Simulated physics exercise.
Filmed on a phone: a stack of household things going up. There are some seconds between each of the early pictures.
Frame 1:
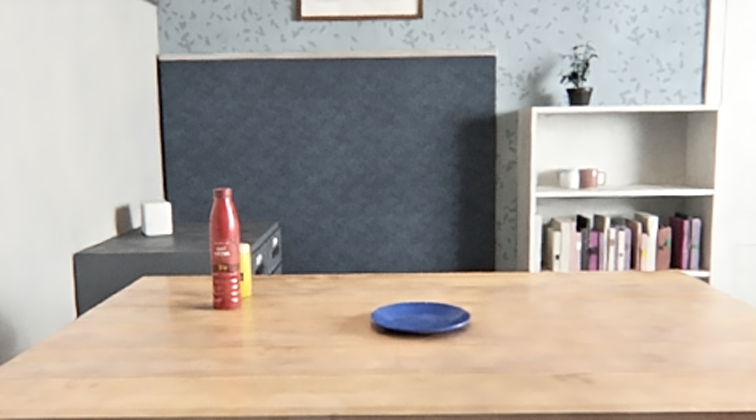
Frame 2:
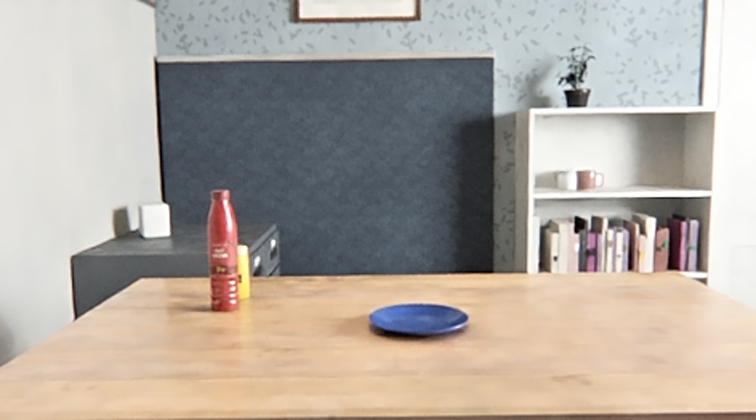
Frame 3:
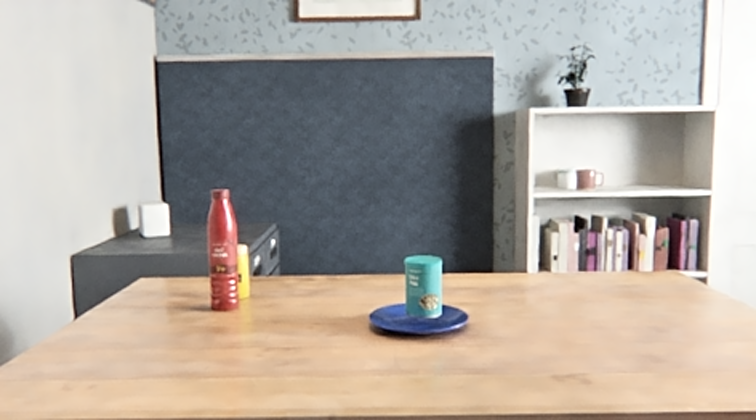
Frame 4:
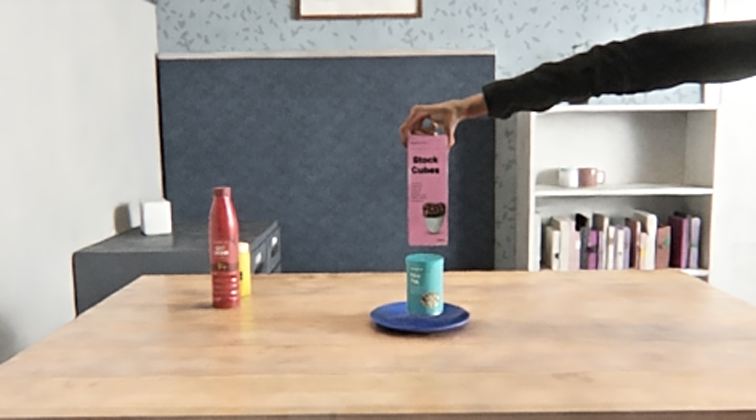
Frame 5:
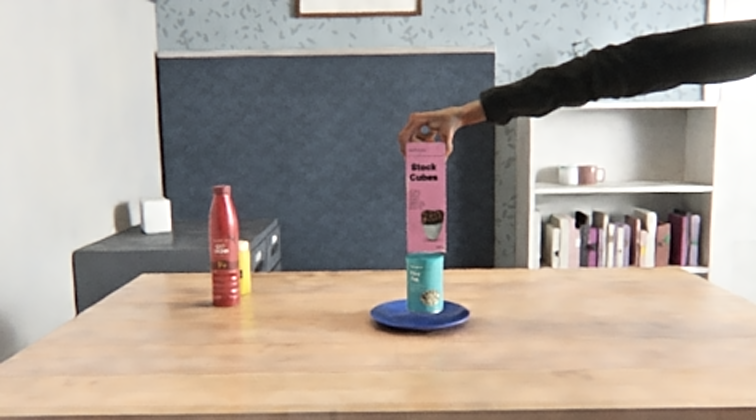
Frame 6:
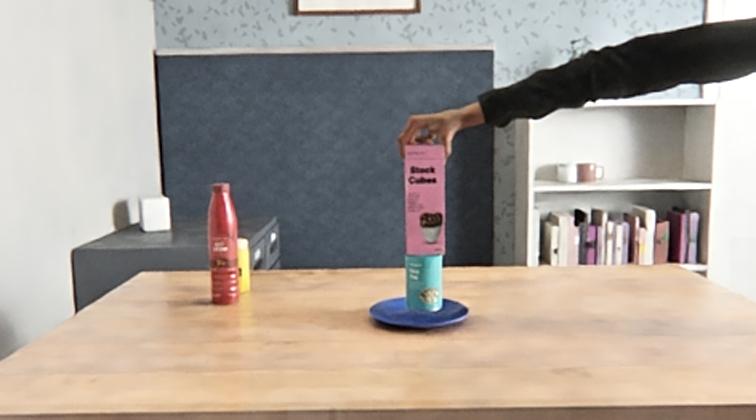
On a wooden table, a blue plate sits empty to the right of a red bottle and a yellow item, and then a turquoise tin appears on it. A hand reaches in from the right, lowers a pink carton onto the tin and keeps hold of its top.
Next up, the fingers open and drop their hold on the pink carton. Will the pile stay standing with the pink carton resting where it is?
The pile will stay secure.
Then, 0.20 s past the last view, nothing moves.
Then, 0.40 s past the last view, pink carton resting near (425, 200).
Finally, all 5 still in place. Final places as the last picture's camera would see them, pink carton near (425, 200). The pile stays up.
